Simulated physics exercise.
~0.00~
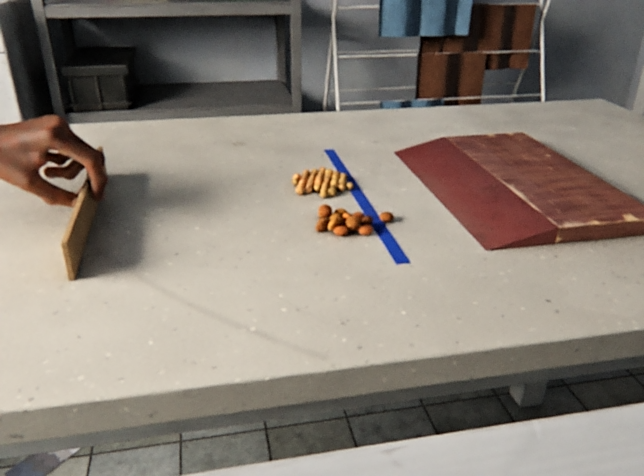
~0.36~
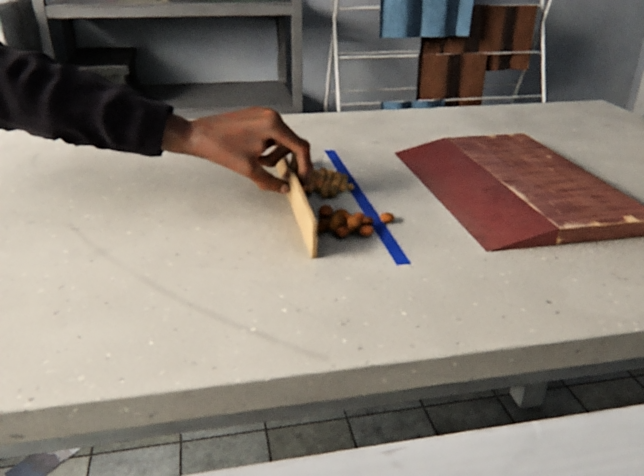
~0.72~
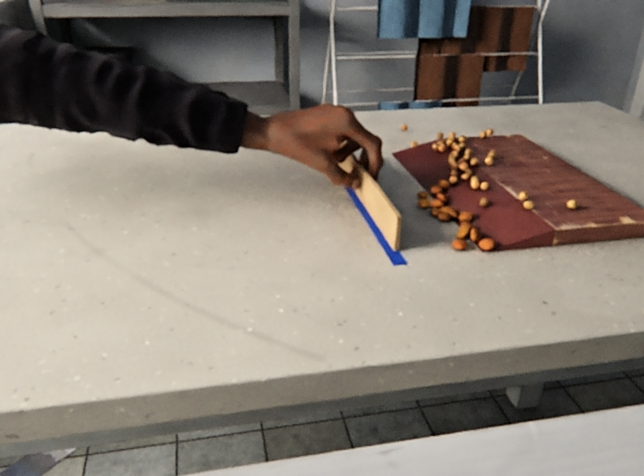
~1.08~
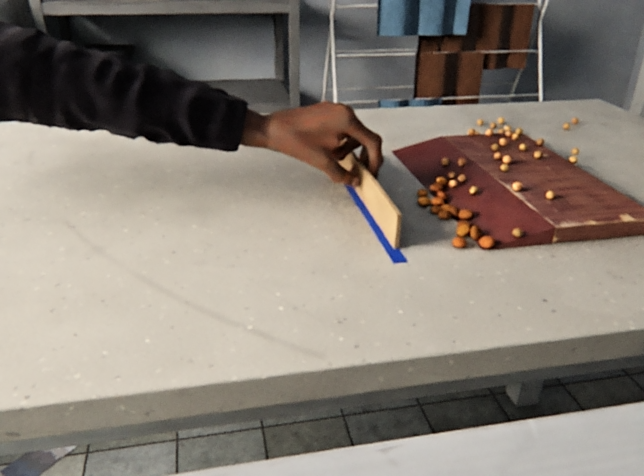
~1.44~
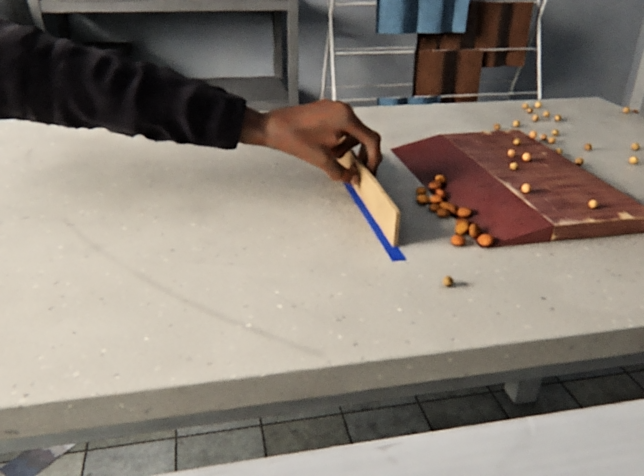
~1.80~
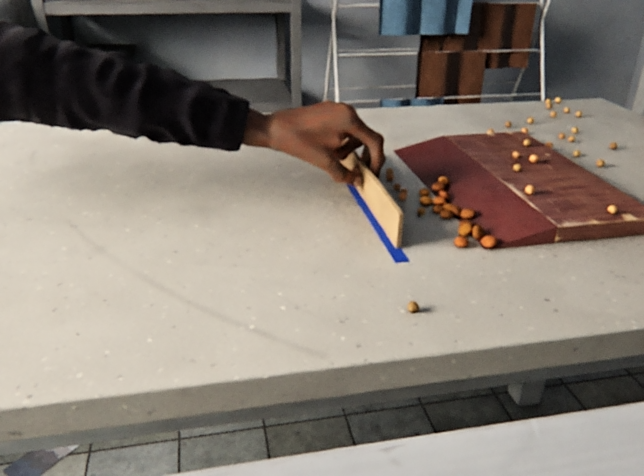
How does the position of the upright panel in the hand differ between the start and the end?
At the start the panel stands near the left side of the table, well away from the blue tape. By the end it is farther right, held upright at the tape line before the ramp.
Hand sweeping two piles with a panel to blue tape, farther bits scattering over a ramp, nearer ones stopping around its foot.
